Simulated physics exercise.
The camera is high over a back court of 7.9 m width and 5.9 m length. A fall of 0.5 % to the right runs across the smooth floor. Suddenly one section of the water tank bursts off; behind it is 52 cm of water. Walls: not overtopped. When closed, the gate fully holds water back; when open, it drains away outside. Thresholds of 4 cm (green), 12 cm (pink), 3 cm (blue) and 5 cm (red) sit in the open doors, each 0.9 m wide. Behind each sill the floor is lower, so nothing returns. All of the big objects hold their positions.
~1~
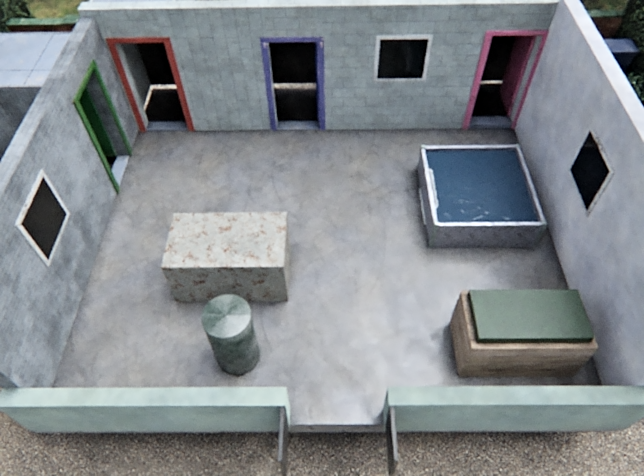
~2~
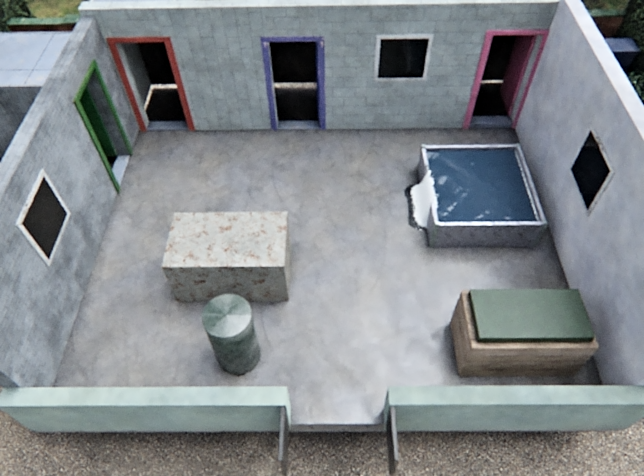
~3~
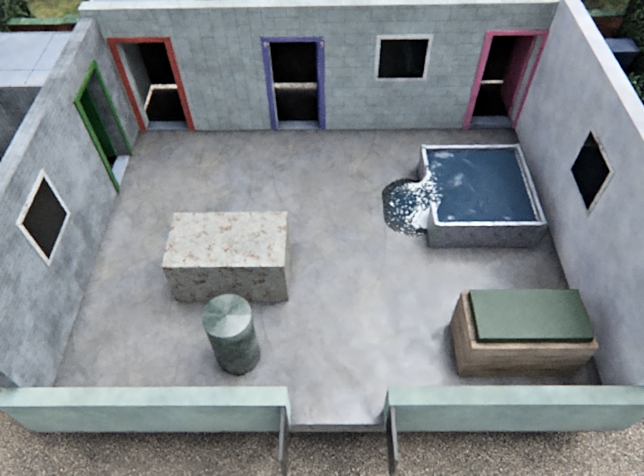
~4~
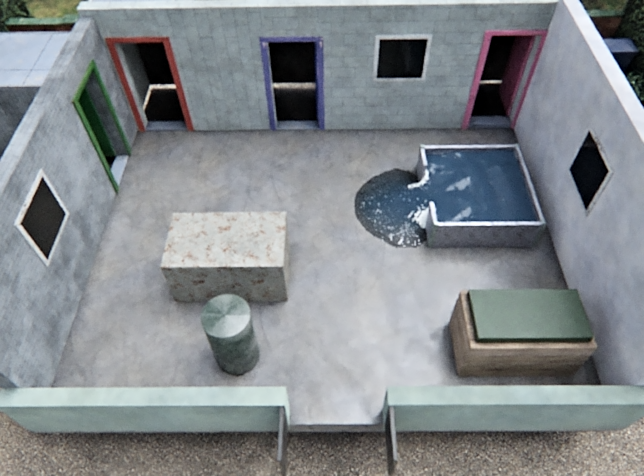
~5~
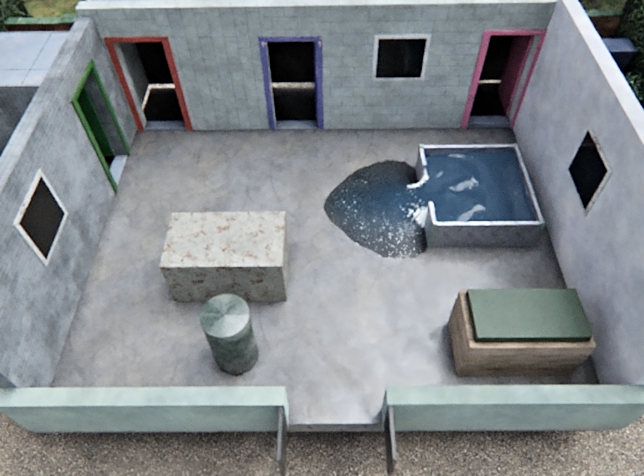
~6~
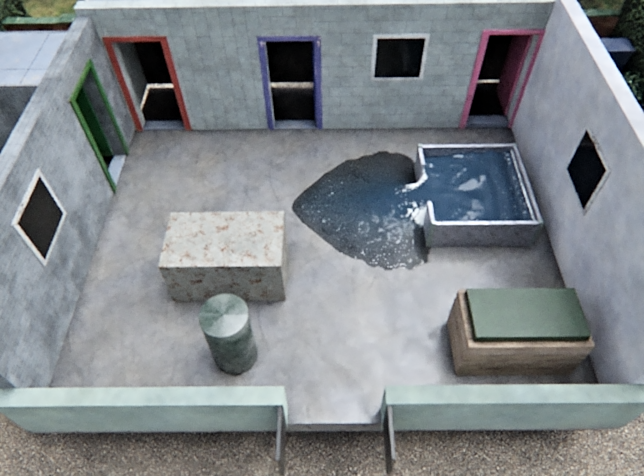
To begin with, a walled grey court holds a full water tank at right, a speckled block, a green cylinder and a green-topped box. Water then bursts out through the tank's left side, splashing white, and spreads leftward across the floor in a widening dark pool, nearing the speckled block.
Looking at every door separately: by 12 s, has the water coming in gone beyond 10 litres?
In order: For the green door I'd say above the limit; for the pink door I'd say within the limit; for the blue door I'd say above the limit; for the red door I'd say above the limit.
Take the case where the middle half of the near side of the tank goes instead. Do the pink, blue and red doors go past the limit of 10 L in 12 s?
The pink door comes out less than that, the blue door less than that and the red door less than that.
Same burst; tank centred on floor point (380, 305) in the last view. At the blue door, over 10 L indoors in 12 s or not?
Lab note: Blue door, limit broken.
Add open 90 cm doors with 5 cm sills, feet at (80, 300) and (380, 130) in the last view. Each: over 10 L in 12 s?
Door 1: Lower; door 2: Lower.
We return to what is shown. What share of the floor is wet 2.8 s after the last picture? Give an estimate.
Roughly 55 % of the floor is wet.
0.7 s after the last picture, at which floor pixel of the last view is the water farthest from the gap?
I'd put it close to (197, 212).
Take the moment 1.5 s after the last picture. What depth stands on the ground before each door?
Centimetres: Green 0 / pink 0 / blue 5 / red 0.
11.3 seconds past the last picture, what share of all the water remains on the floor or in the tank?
84 %.
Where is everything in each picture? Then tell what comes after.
In the first picture, still water, 52 cm deep, in the water tank at (479, 186).
In the second picture, water pours out at (428, 200) and has run 0.5 m, to (422, 226); typically 7 cm deep outside, 52 cm at the water tank's back.
In the third picture, water pours out at (428, 201) and has run 0.8 m, to (391, 221); typically 9 cm deep outside, 52 cm at the water tank's back.
In the fourth picture, water pours out at (426, 201) and has run 1.2 m, to (359, 209); typically 6 cm deep outside, 52 cm at the water tank's back.
In the fifth picture, water pours out at (426, 199) and has run 1.8 m, to (329, 206); typically 4 cm deep outside, 50 cm at the water tank's back.
In the sixth picture, water pours out at (425, 199) and has run 2.3 m, to (298, 209); typically 4 cm deep outside, 44 cm at the water tank's back.
Then, 0.7 s after the last picture water covers 25 % of the floor and is deepest (26 cm) near (412, 203); green door not reached, pink door not reached, blue door not reached, red door not reached.
Then, 1.5 s after the last picture water covers 40 % of the floor and is deepest (19 cm) near (412, 203); green door not reached, pink door not reached, blue door 5 cm at the sill, 2 L in, red door not reached.
Then, 2.8 s after the last picture water covers 55 % of the floor and is deepest (18 cm) near (130, 146); green door 11 cm at the sill, 8 L in, pink door not reached, blue door 5 cm at the sill, 16 L in, red door 6 cm at the sill, 0 L in.
Then, 6.3 s after the last picture water covers 70 % of the floor and is deepest (8 cm) near (413, 210); green door 8 cm at the sill, 62 L in, pink door not reached, blue door 3 cm at the sill, 26 L in, red door 7 cm at the sill, 30 L in.
Then, 11.3 s after the last picture water covers 80 % of the floor and is deepest (6 cm) near (215, 370); green door 3 cm at the sill, 72 L in, pink door not reached, blue door 4 cm at the sill, 35 L in, red door 3 cm at the sill, 36 L in.
